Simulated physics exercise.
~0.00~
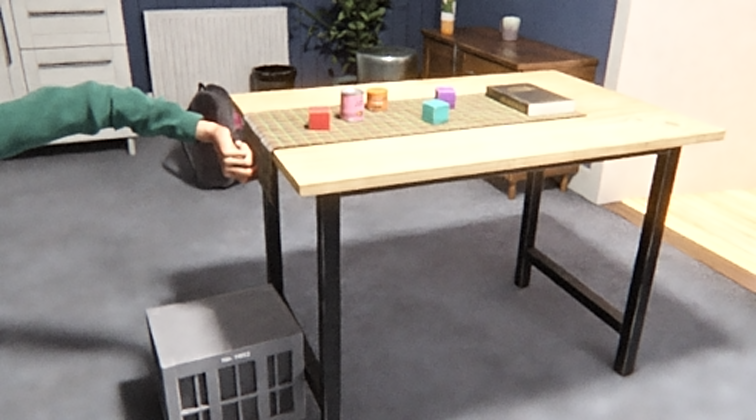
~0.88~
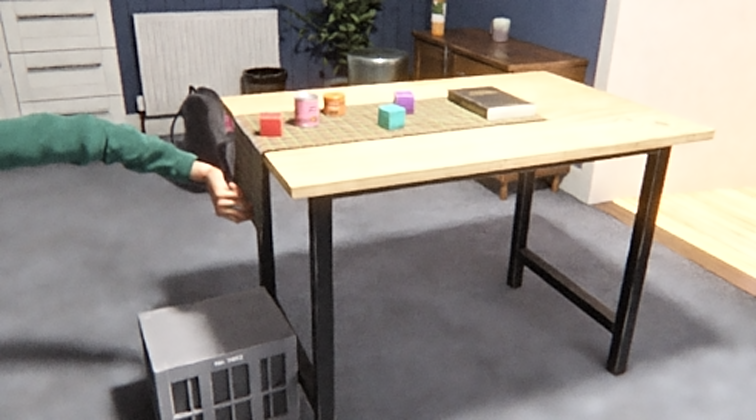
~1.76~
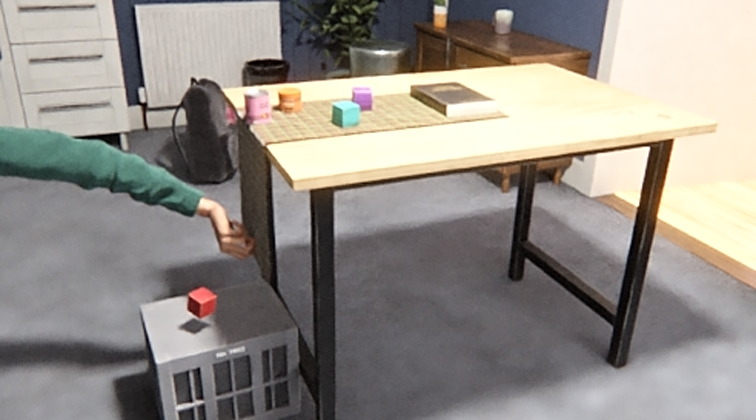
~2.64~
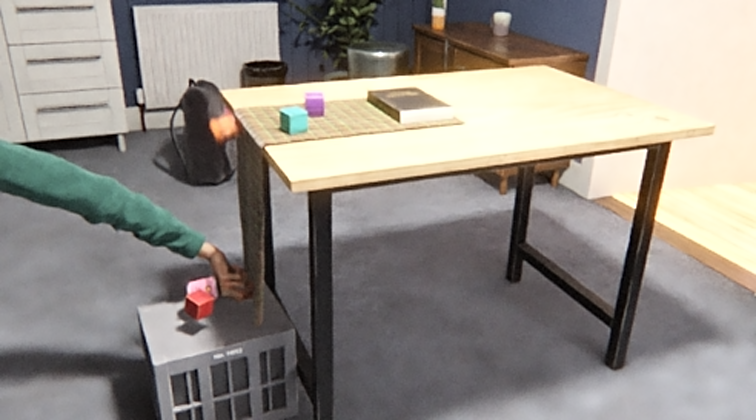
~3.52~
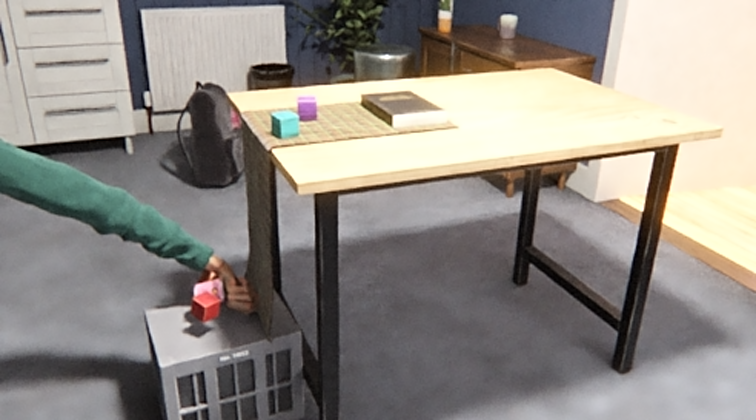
The clip opens on a wooden table with a brown, patterned cloth carrying a red cube, a pink can, an orange pot, turquoise and purple cubes and a dark book, with a grey crate below. A hand in a green sleeve draws the cloth's hanging end downward, sliding everything left. The red cube goes over the edge first and comes down at the crate top. The pink can follows it down, and then the orange pot drops from the edge. At the end the hand holds the hem by the crate, while the turquoise cube, purple cube and book remain on the table.
